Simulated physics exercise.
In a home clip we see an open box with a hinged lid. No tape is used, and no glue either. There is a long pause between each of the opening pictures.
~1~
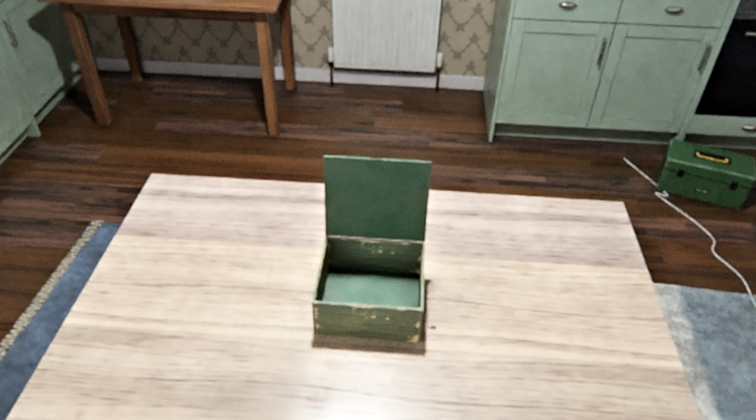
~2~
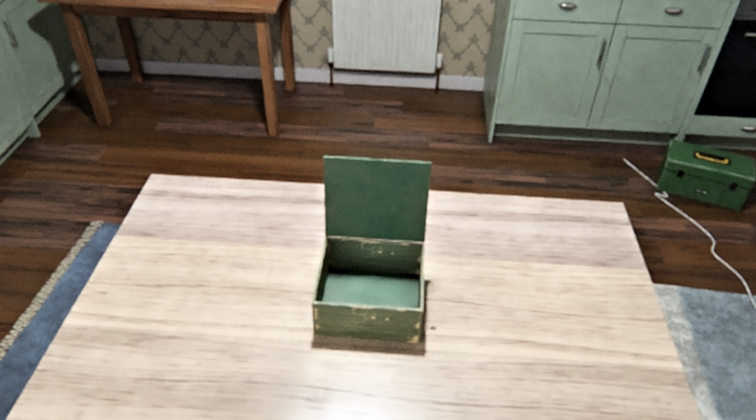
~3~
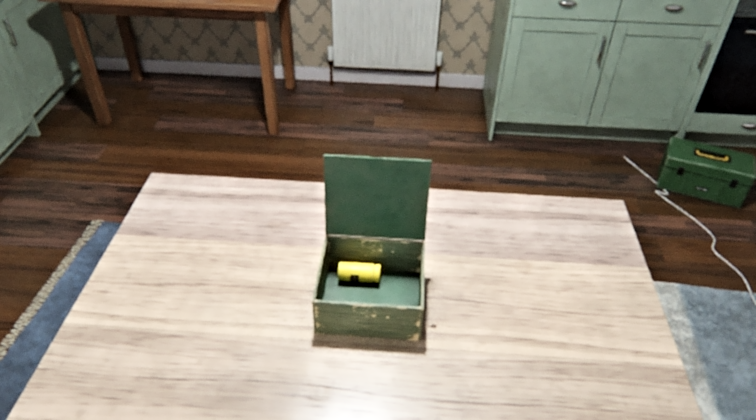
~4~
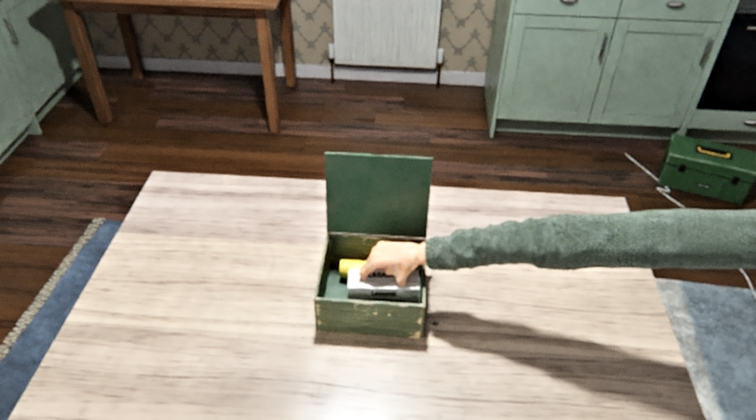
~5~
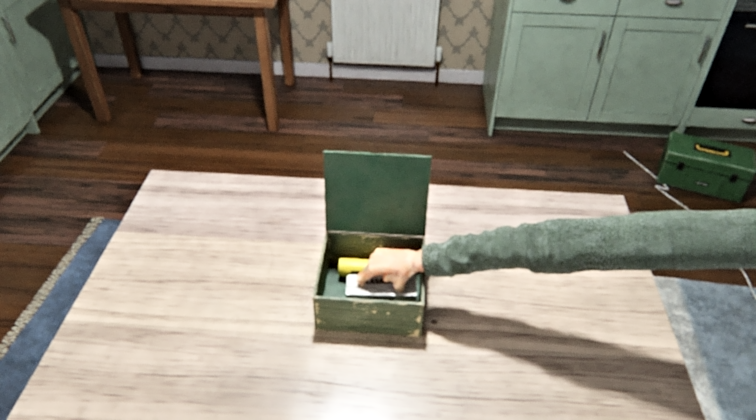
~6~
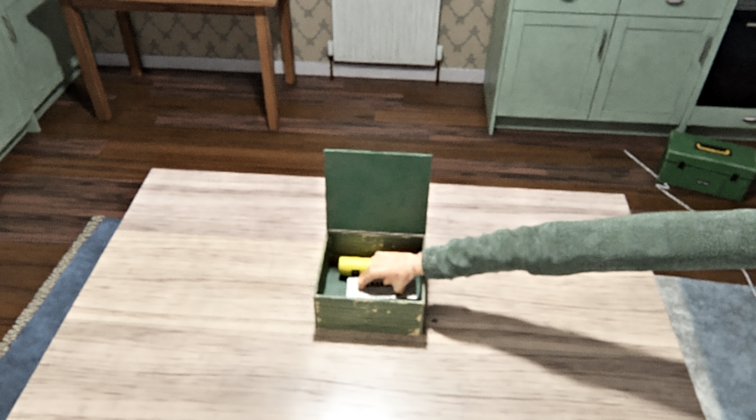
On a wooden table, a hand lowers a white carton into an open green box beside a yellow shaker.
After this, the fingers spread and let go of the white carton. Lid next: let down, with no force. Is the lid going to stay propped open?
I reckon the lid comes to rest closed.
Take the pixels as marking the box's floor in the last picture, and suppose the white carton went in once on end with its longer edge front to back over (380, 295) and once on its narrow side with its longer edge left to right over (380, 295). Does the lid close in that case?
The first time it cannot come down, the second time it seals the box.
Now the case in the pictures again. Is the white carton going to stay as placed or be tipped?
By the end it has kept its angle.
Then, 1.20 s after the last picture, lid starting down.
Then, 1.60 s after the last picture, lid 58° above the rim.
Then, 1.90 s after the last picture, lid 30° above the rim.
Then, 2.10 s after the last picture, lid 8° above the rim.
At rest, lid shut; both in place. Seen from the same camera at the end, white carton near (382, 297).
